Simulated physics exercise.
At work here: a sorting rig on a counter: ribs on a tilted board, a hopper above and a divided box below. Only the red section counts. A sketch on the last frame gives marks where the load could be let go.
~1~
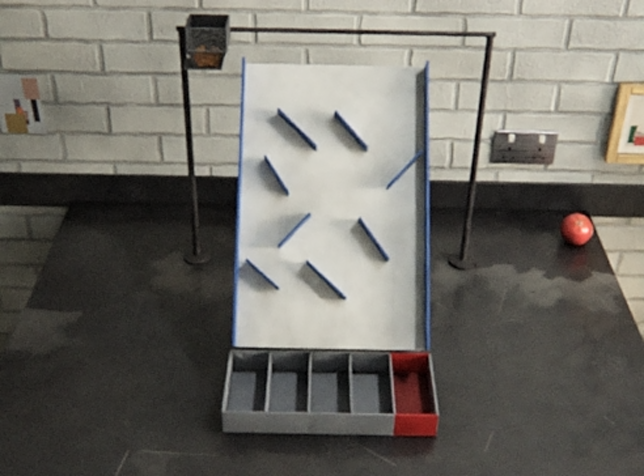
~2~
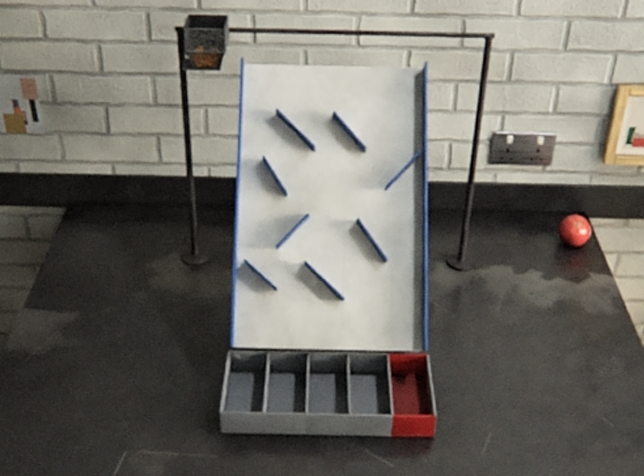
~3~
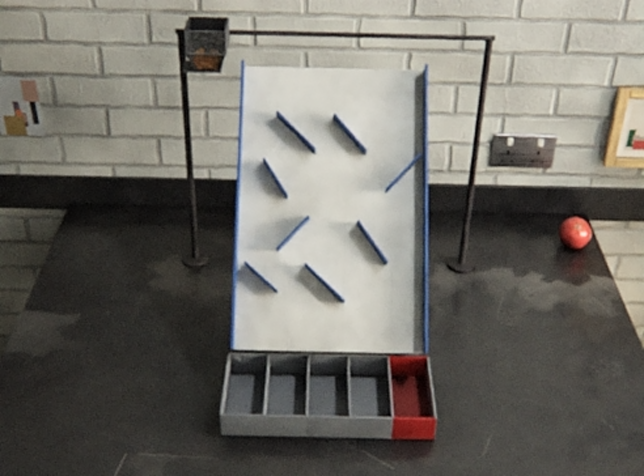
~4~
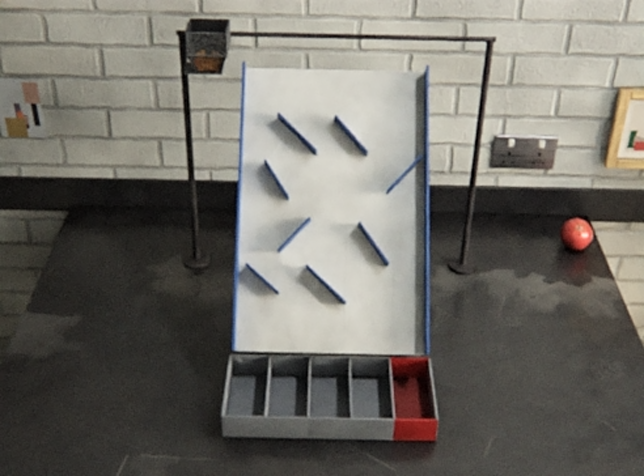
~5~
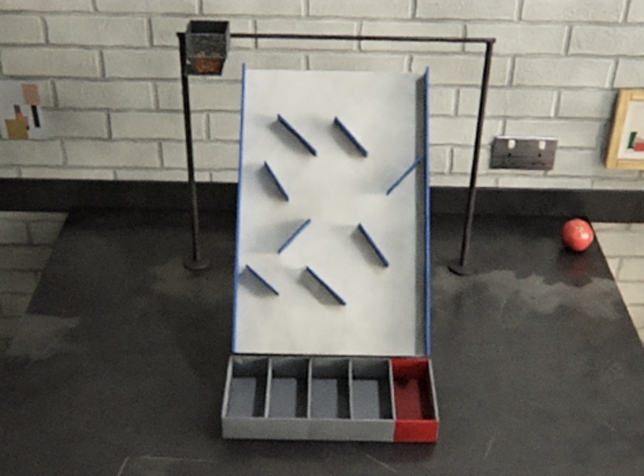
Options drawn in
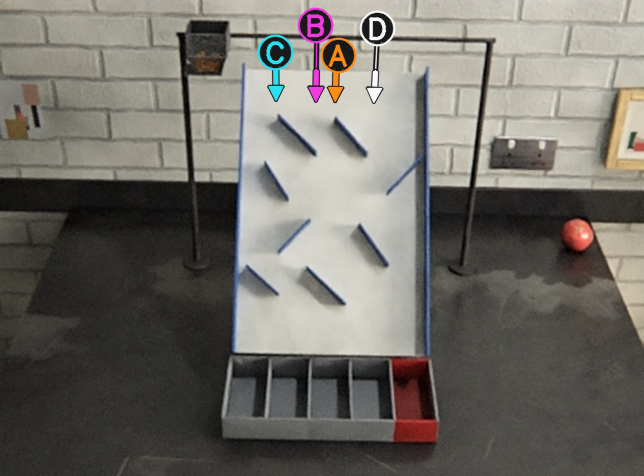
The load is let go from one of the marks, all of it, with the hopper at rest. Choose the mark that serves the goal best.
Go for D.
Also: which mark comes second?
That would be A.
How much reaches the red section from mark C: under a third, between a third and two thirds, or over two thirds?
Under a third.
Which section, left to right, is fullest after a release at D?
The fifth.
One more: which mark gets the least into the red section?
C it is.
On the marked copy, mark A meets the board at (335, 96); mark B meets the board at (315, 96); mark C meets the board at (276, 95); mark D meets the board at (374, 97).
For mark A, roughly half in the red section, roughly a third in other sections, just a few outside the box.
For mark B, roughly a third in the red section, roughly half in other sections.
For mark C, about a tenth in the red section, the larger part in other sections, just a few outside the box.
For mark D, the larger part in the red section, about a tenth in other sections.
